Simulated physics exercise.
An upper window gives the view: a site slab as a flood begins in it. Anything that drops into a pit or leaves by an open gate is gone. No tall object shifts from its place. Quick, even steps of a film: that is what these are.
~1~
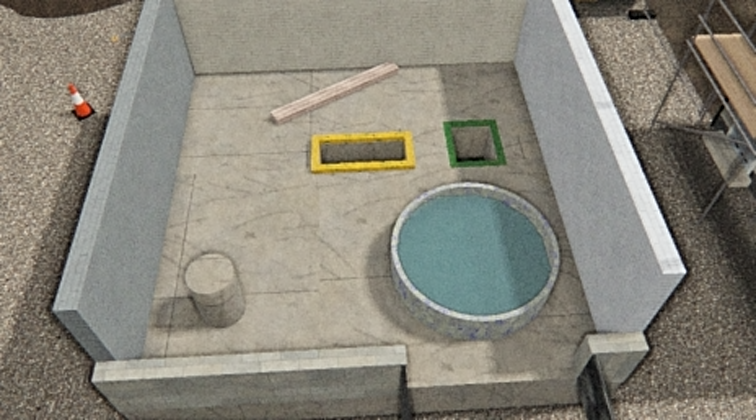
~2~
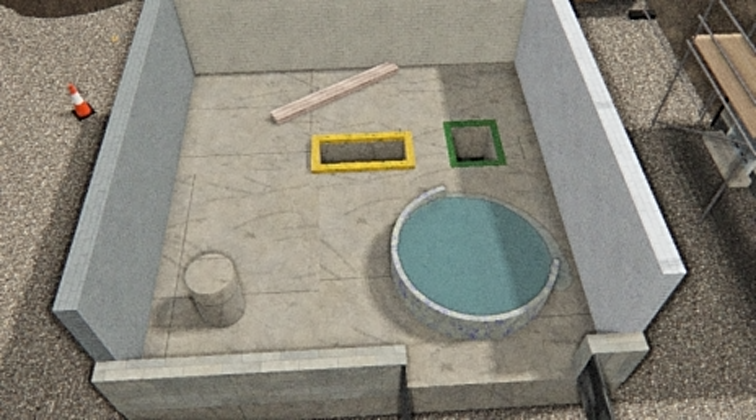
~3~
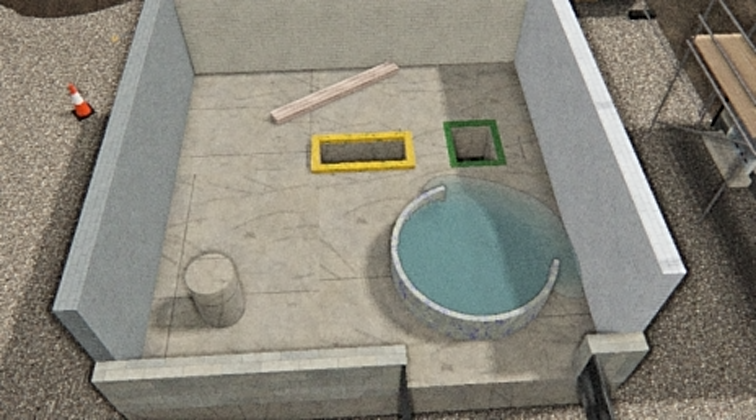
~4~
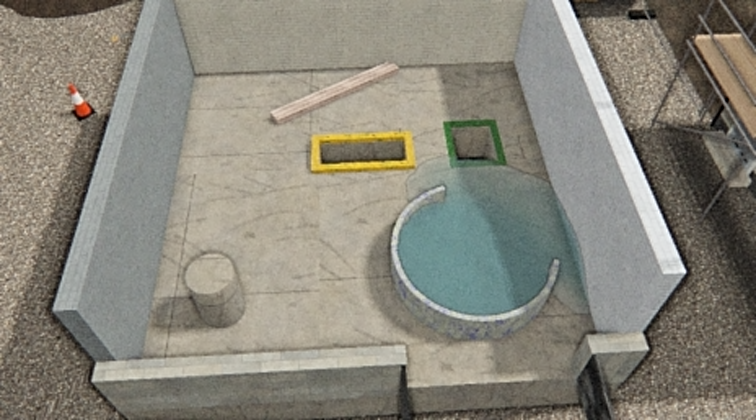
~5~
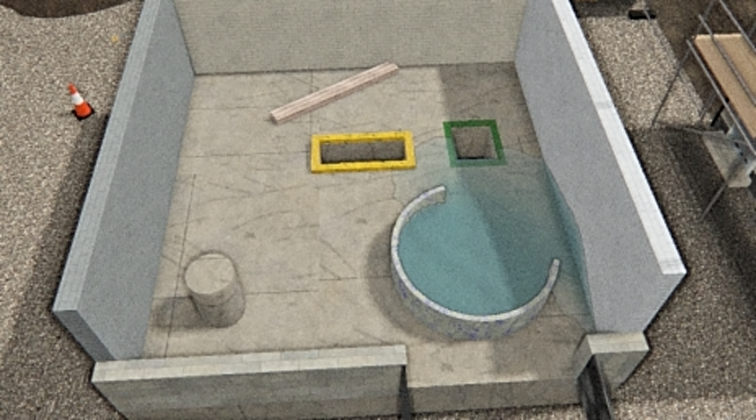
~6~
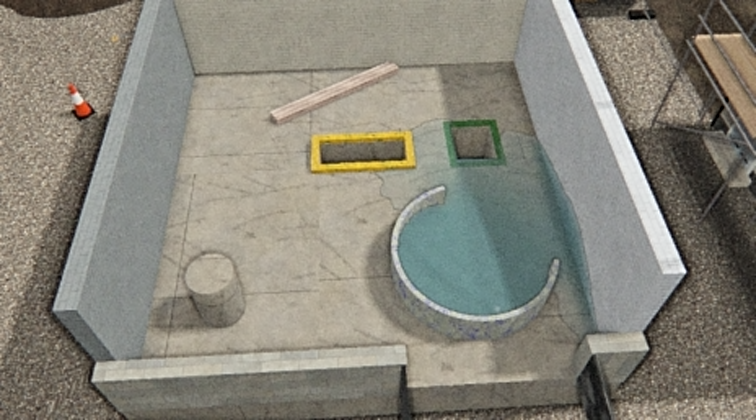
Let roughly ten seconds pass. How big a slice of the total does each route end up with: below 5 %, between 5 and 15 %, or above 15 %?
At the end, the gate will take at least five but at most fifteen per cent, the yellow pit will take below five per cent, the green pit will take beyond fifteen per cent.
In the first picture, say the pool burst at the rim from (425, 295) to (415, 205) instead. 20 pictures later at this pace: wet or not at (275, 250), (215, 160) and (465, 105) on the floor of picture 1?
In the order asked: Sodden, sodden, out of reach.
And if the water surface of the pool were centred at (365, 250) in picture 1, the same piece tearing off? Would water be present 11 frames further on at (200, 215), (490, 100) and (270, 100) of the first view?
Spot one unwetted, spot two wetted, spot three unwetted.
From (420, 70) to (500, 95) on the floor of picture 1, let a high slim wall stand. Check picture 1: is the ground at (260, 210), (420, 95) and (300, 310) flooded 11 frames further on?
Untouched, swamped, untouched.
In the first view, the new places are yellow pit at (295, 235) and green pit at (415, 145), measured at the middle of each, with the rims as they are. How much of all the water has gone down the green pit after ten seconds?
Share for the green pit: 25 percent.
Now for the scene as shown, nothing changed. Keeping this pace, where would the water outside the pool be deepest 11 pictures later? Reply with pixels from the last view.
Close to (501, 67).
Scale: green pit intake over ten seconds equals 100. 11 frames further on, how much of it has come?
That comes out to 35 per cent by my count.
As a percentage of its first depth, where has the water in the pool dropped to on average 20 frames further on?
Somewhere around 22 %, give or take.
A moment on, water covers 25 % of the floor; the gate 0 %, the yellow pit 0 %, the green pit 6 %.
Next, water covers 25 % of the floor; the gate 2 %, the yellow pit 0 %, the green pit 14 %.
Then, water covers 35 % of the floor; the gate 4 %, the yellow pit 0 %, the green pit 25 %.
Later, water covers 45 % of the floor; the gate 8 %, the yellow pit 1 %, the green pit 34 %.
In the end, water covers 60 % of the floor; the gate 10 %, the yellow pit 1 %, the green pit 44 %.
